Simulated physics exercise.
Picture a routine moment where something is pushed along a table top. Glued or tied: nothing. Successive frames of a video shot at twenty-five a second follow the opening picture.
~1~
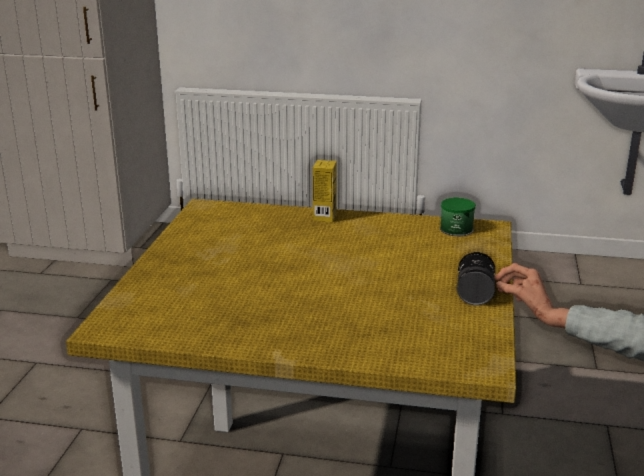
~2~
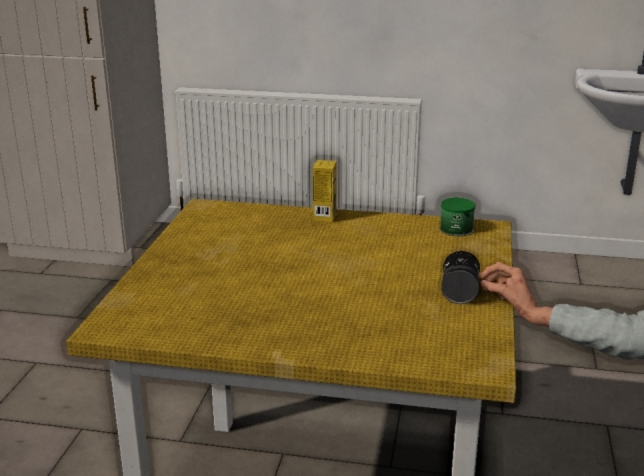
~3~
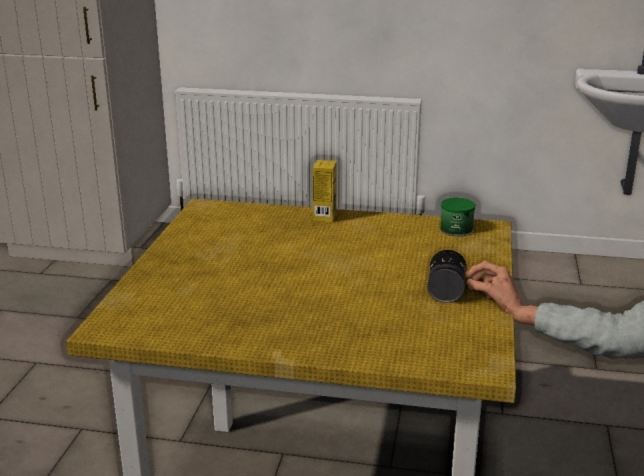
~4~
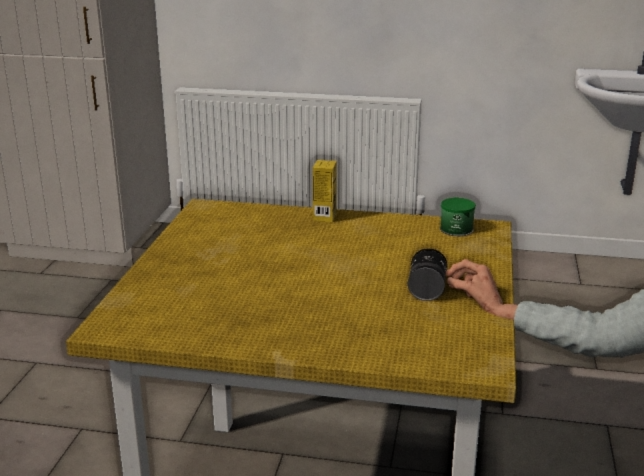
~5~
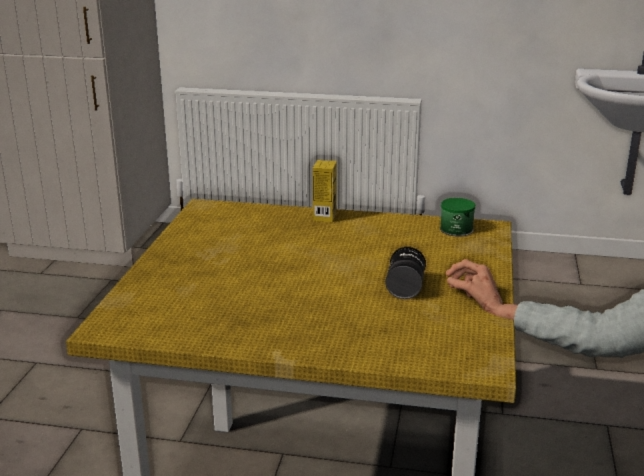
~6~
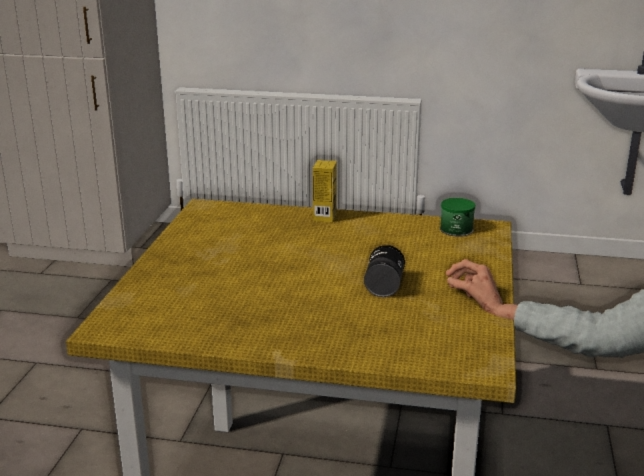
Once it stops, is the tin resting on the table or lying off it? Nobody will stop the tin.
It is lying off the table.
Then, 0.20 s on from there, black tin shifted well along near (286, 263).
Then, 0.50 s on from there, black tin shifted well along near (161, 252).
Then, 0.70 s on from there, black tin now off the table.
Then, 1.00 s on from there, things are still on the move.
In the end, off the table, black tin.
